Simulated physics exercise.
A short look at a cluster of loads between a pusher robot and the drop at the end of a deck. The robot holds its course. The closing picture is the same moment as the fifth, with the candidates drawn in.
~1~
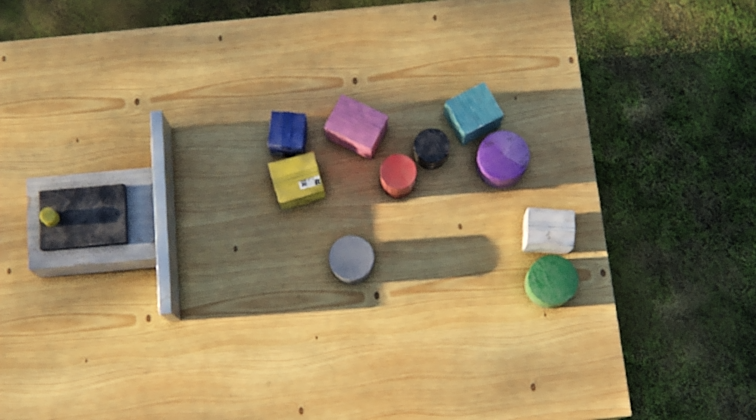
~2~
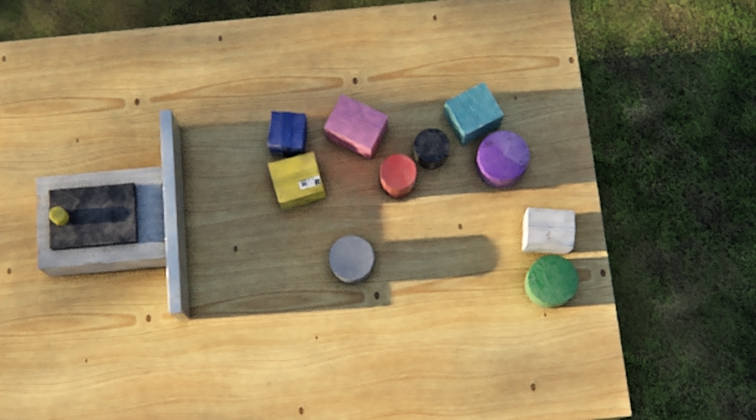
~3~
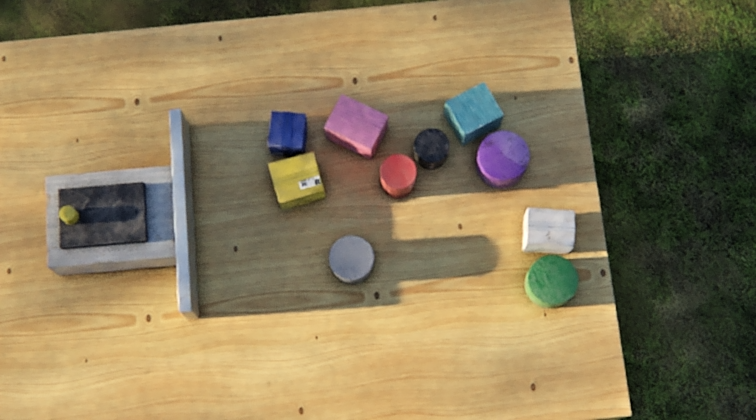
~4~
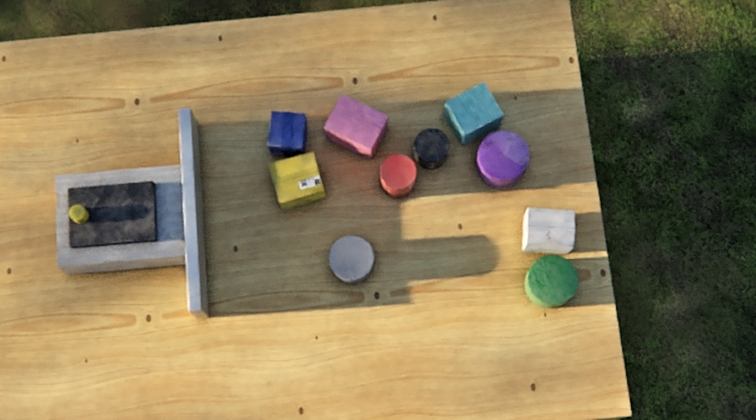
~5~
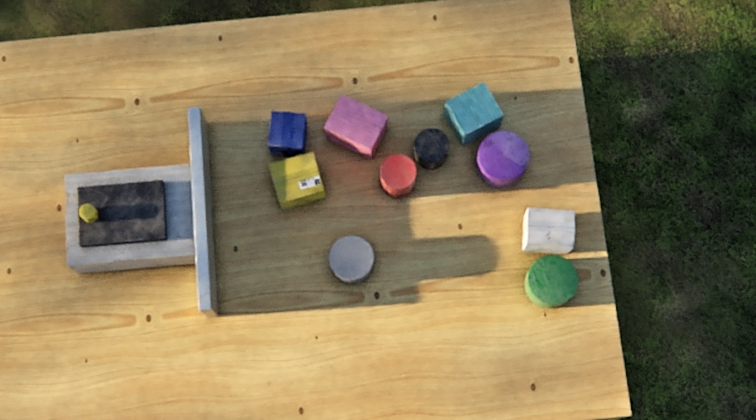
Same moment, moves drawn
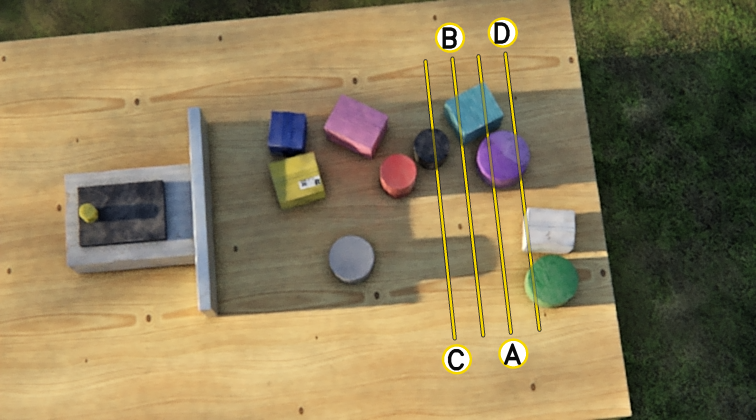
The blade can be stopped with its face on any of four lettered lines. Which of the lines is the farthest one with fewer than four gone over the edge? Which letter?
D is the last line within the limit.
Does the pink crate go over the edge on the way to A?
By then, no.
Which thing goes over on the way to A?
The turquoise crate.
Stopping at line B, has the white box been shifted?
By then, no.
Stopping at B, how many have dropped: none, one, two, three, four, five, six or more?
In all, none.
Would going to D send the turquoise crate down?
Yes.
On the marked copy, A at (494, 190); B at (467, 193); C at (440, 196); D at (522, 187).
With D. Early on, robot (246, 201); pink crate (384, 123); blue box (335, 129).
Further on, robot (363, 190); turquoise crate (536, 103); purple canister (533, 154).
At the end, robot (452, 181); turquoise crate over the edge; purple canister over the edge; two fallen.
As for the rest, A is within the limit but short; B is within the limit but short; C is within the limit but short.
